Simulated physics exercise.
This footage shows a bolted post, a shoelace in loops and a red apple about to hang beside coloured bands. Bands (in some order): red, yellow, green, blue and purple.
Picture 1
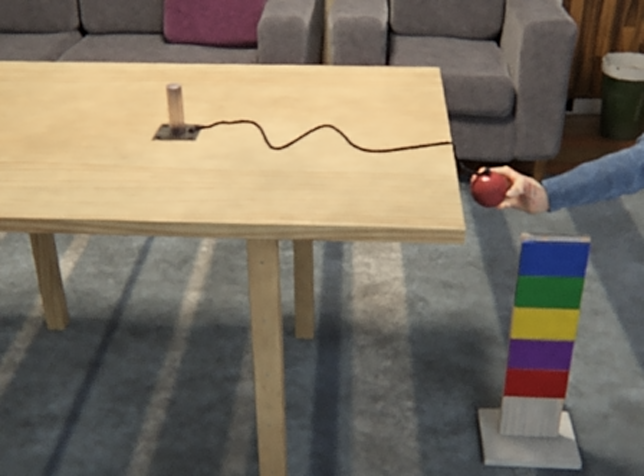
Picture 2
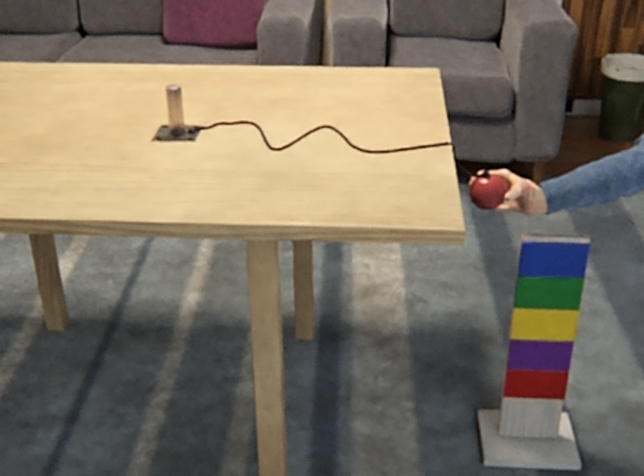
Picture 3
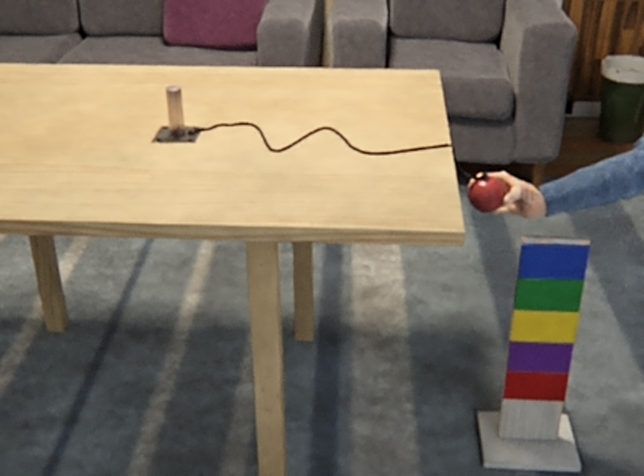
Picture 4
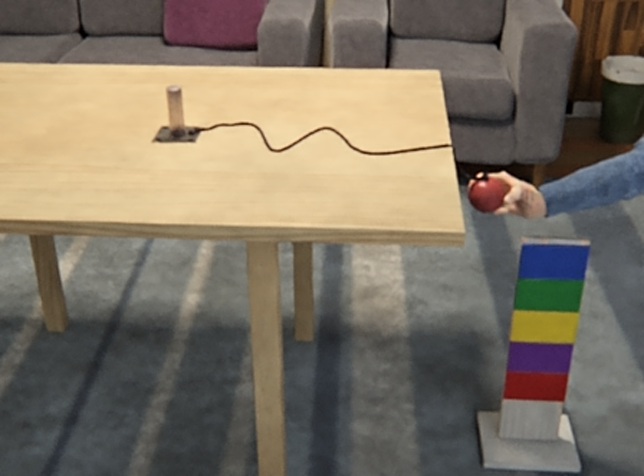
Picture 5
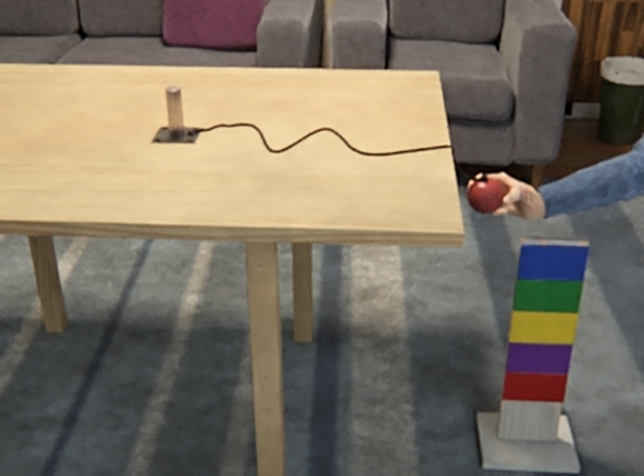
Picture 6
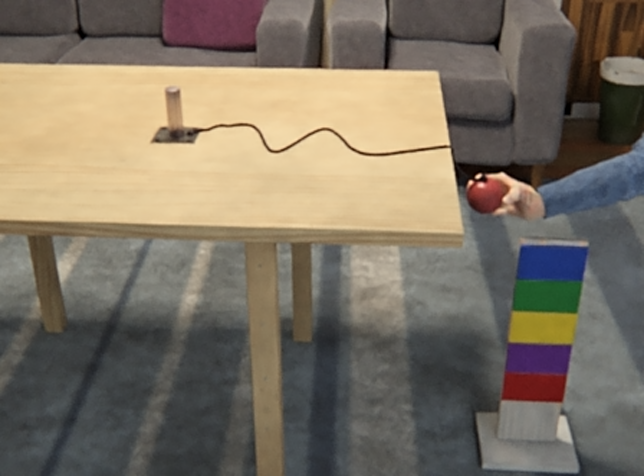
A hand holds a red apple almost still beside the table, above stacked coloured bands.
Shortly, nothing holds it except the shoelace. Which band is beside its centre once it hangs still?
The yellow band.
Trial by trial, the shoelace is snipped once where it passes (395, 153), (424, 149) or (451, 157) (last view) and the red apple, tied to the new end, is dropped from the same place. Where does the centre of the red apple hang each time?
(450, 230), (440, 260), (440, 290).
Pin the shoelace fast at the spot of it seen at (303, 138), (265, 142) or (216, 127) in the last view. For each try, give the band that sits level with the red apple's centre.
Blue; green; yellow.
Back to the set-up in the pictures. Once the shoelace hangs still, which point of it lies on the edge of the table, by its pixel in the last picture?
In the last picture it is at roughly (343, 140).
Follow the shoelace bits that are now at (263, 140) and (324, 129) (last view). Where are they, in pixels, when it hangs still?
They end up around (302, 139) and around (414, 144).
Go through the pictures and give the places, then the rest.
The first frame shows red apple (489, 190); blue (554, 260); green (550, 293); yellow (545, 325); purple (541, 355); red (537, 384).
The second frame shows red apple (487, 192); shoelace through (223, 123) (265, 140) (308, 133) (350, 144) (422, 147).
The third frame shows red apple (486, 194).
The fourth frame shows red apple (486, 195); shoelace through (224, 125) (266, 141) (309, 135) (351, 146) (423, 149).
The fifth frame shows red apple (485, 196).
The sixth frame shows red apple (485, 196); shoelace through (222, 125) (264, 142) (307, 136) (349, 147) (421, 150).
A little later, apple near (414, 323); level with yellow.
Next, apple near (453, 323); level with yellow.
When it is over, apple near (439, 325); level with yellow. Its middle rests at the yellow band.
